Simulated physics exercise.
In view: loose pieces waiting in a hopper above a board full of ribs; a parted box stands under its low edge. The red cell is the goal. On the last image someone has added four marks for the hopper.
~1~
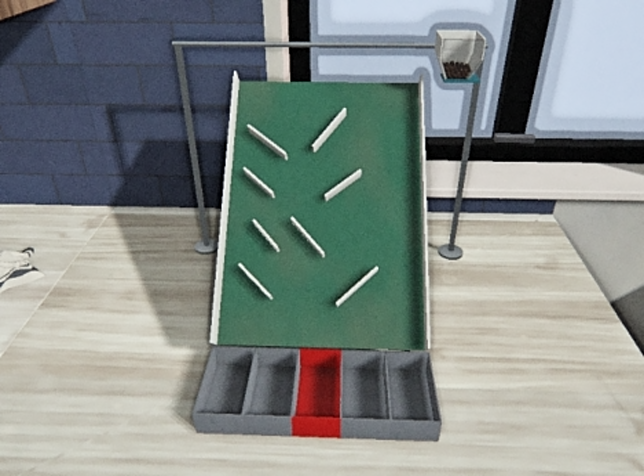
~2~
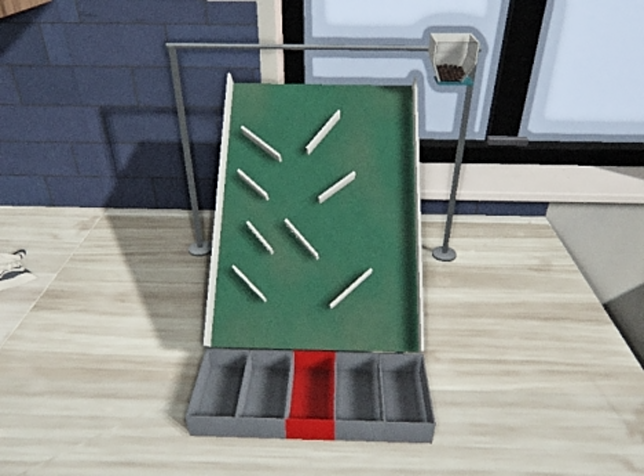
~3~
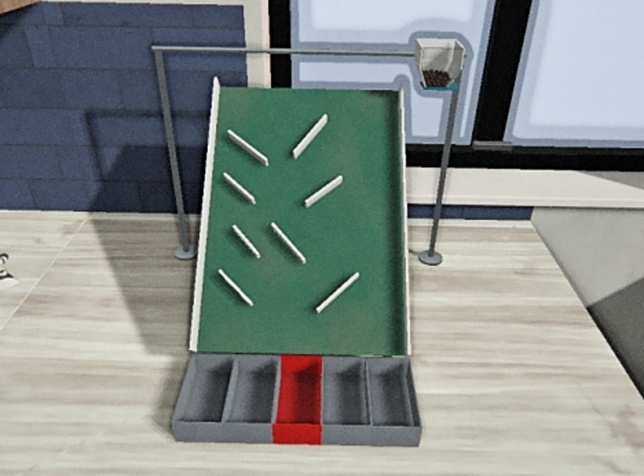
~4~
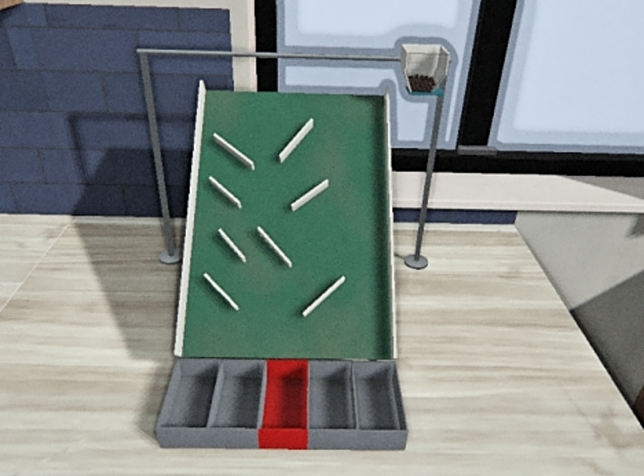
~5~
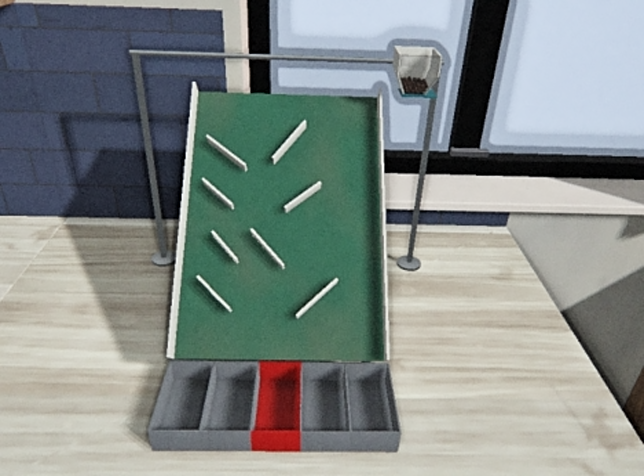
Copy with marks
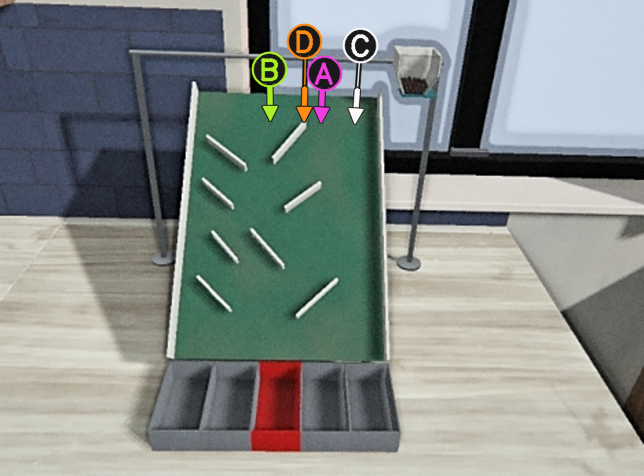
The view slid slowly to the right past a tilted green board with pale ribs, while the small brown balls stayed in the hopper above and the gray box with one red cell sat still below.
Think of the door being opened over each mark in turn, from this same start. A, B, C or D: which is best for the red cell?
The best mark is B.
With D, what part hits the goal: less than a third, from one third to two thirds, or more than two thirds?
It is from one third to two thirds.
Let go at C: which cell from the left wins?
The fifth.
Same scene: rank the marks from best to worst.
B, D, A, C.
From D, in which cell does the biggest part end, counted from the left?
The third from the left.
On the marked copy, mark A meets the board at (321, 117); mark B meets the board at (270, 115); mark C meets the board at (355, 118); mark D meets the board at (304, 116).
If A is chosen, about a quarter in the red cell, about half in other cells, a small part outside the box.
If B is chosen, most in the red cell, about a quarter in other cells.
If C is chosen, a stray few in the red cell, most in other cells, about a quarter outside the box.
If D is chosen, about a third in the red cell, about half in other cells, a small part outside the box.
